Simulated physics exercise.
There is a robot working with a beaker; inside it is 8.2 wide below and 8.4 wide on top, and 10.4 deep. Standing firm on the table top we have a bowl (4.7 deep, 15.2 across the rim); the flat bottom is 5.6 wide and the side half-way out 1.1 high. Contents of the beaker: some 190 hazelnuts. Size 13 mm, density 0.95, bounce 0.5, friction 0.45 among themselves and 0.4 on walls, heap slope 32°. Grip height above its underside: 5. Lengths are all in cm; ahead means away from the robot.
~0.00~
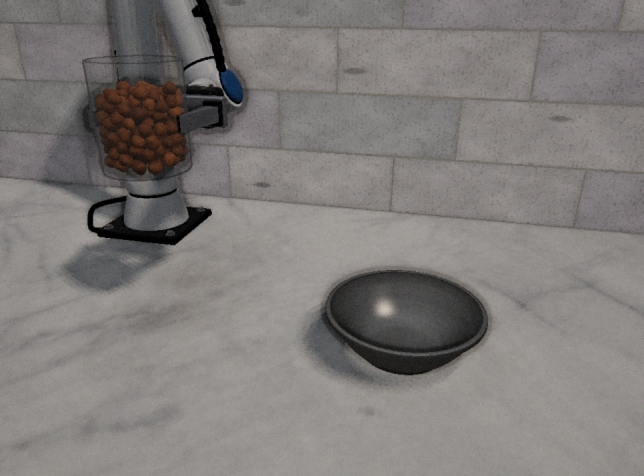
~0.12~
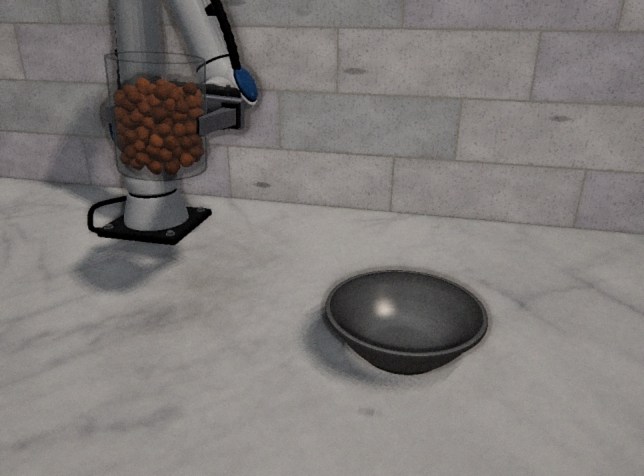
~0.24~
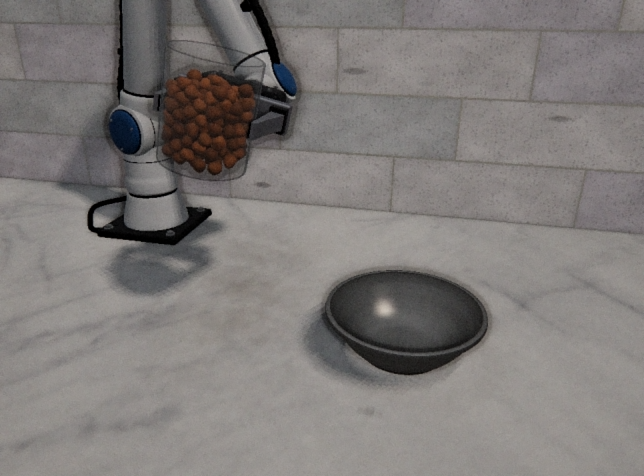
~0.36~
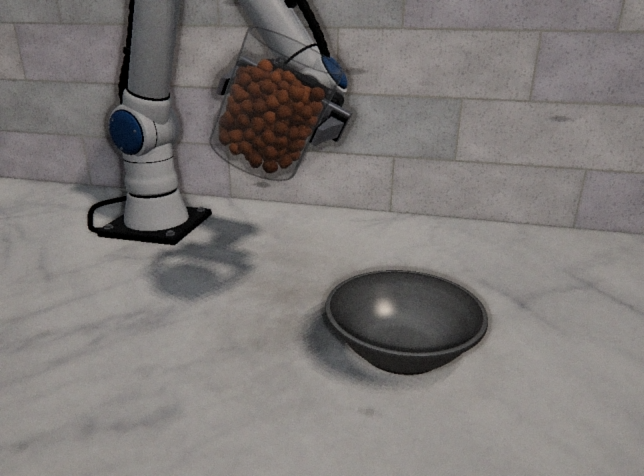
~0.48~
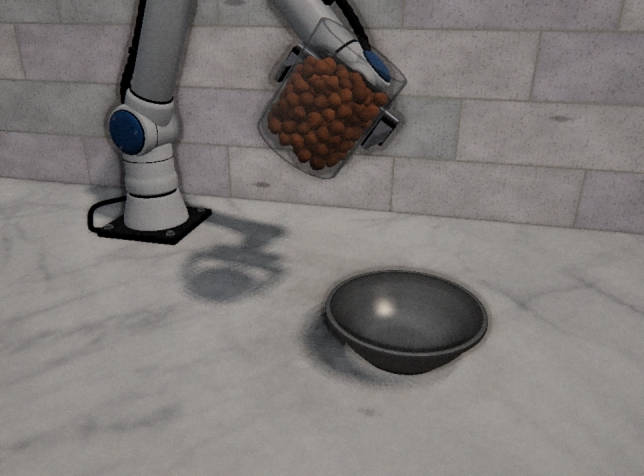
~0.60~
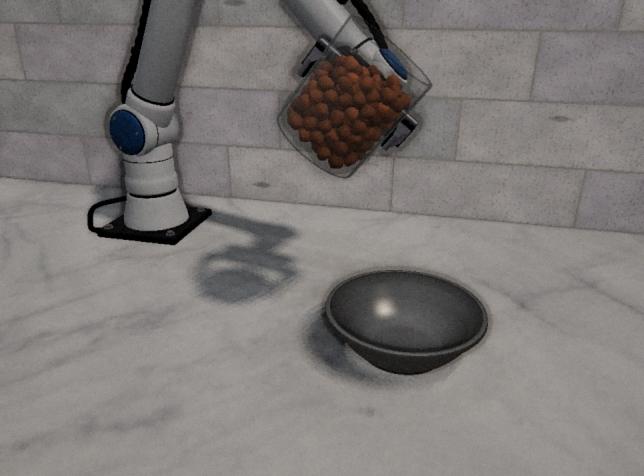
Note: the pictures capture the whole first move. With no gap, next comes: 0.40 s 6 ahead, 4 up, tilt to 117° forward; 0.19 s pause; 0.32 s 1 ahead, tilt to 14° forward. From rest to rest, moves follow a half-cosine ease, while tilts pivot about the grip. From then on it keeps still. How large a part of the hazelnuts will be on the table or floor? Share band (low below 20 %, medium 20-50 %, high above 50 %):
It is high, above 50 %.
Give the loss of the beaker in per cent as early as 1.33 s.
Near 85 per cent.
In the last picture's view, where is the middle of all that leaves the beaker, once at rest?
Approximately (614, 364) in pixels.
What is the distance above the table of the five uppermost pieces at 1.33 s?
About 28 cm.
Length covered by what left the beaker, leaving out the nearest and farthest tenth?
It covers about 36 centimetres.
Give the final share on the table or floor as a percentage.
I'd estimate close to 85 percent.
After 0.96 s, tilted 115° forward, highest piece 32 above the table; 185 in the beaker, 4 in flight or on a rim.
After 1.33 s, tilted 77° forward, highest piece 28 above the table; 119 on the table or floor, 30 in the beaker, 7 in the bowl, 33 in flight or on a rim.
After 1.71 s, tilted 14° forward, highest piece 27 above the table; 157 on the table or floor, 23 in the beaker, 6 in the bowl, 3 in flight or on a rim.
After 2.76 s, tilted 14° forward, highest piece 27 above the table; 160 on the table or floor, 23 in the beaker, 6 in the bowl.
In the end, 160 on the table or floor, 23 in the beaker, 6 in the bowl. That is 85 % on the table or floor.
